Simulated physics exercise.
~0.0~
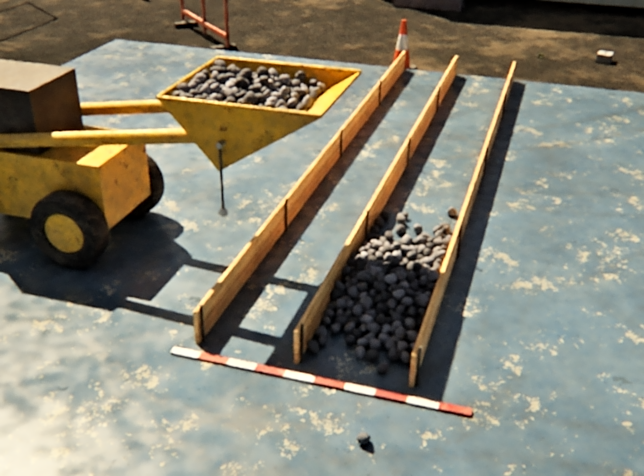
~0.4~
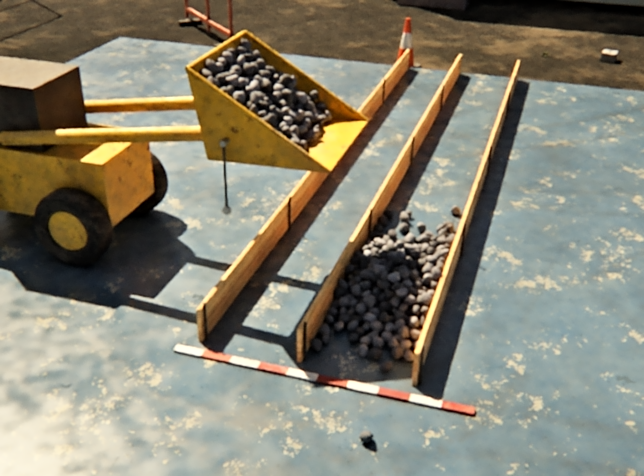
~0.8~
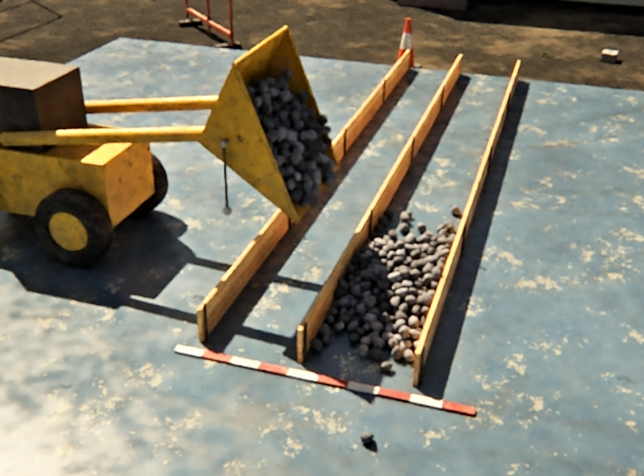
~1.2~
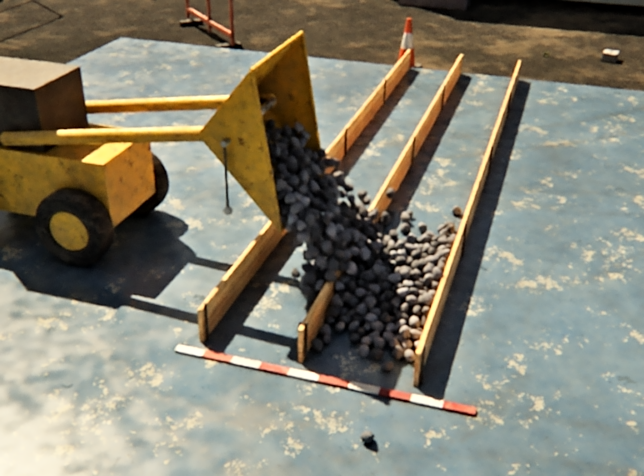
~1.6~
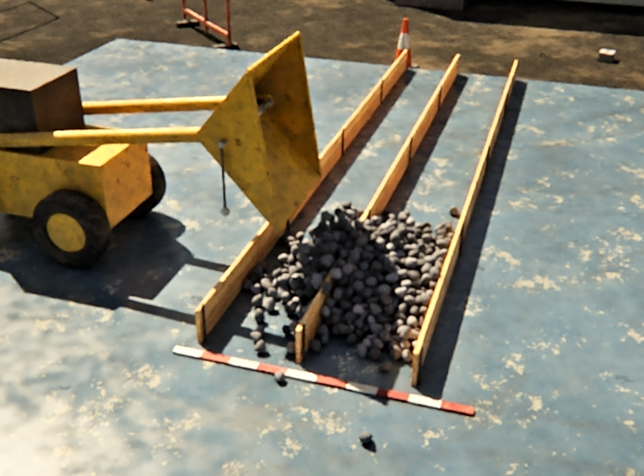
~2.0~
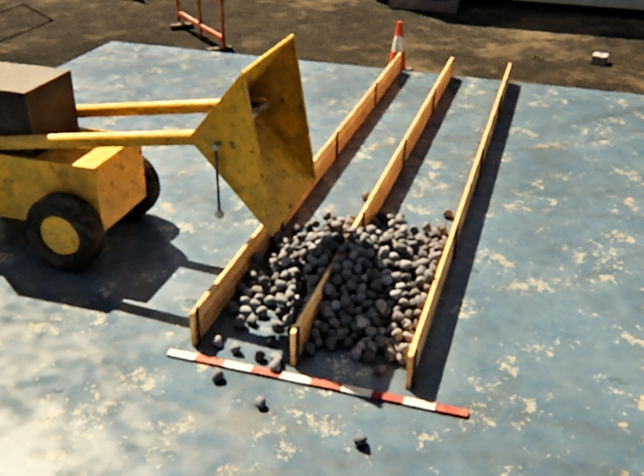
At first, a yellow loader holds a raised bucket of dark, rounded stones beside three long wooden planks, with a heap of similar stones already lying between the middle and right planks. The bucket tips forward to the right, and the stones slide toward its lower edge. They then pour out in a thick stream over the middle plank and onto the old heap. Some pile up in the left bay while others spread across the right one. Finally, the bucket hangs tilted and empty, stones fill the front of both bays, and a few lie scattered around the red and white strip.
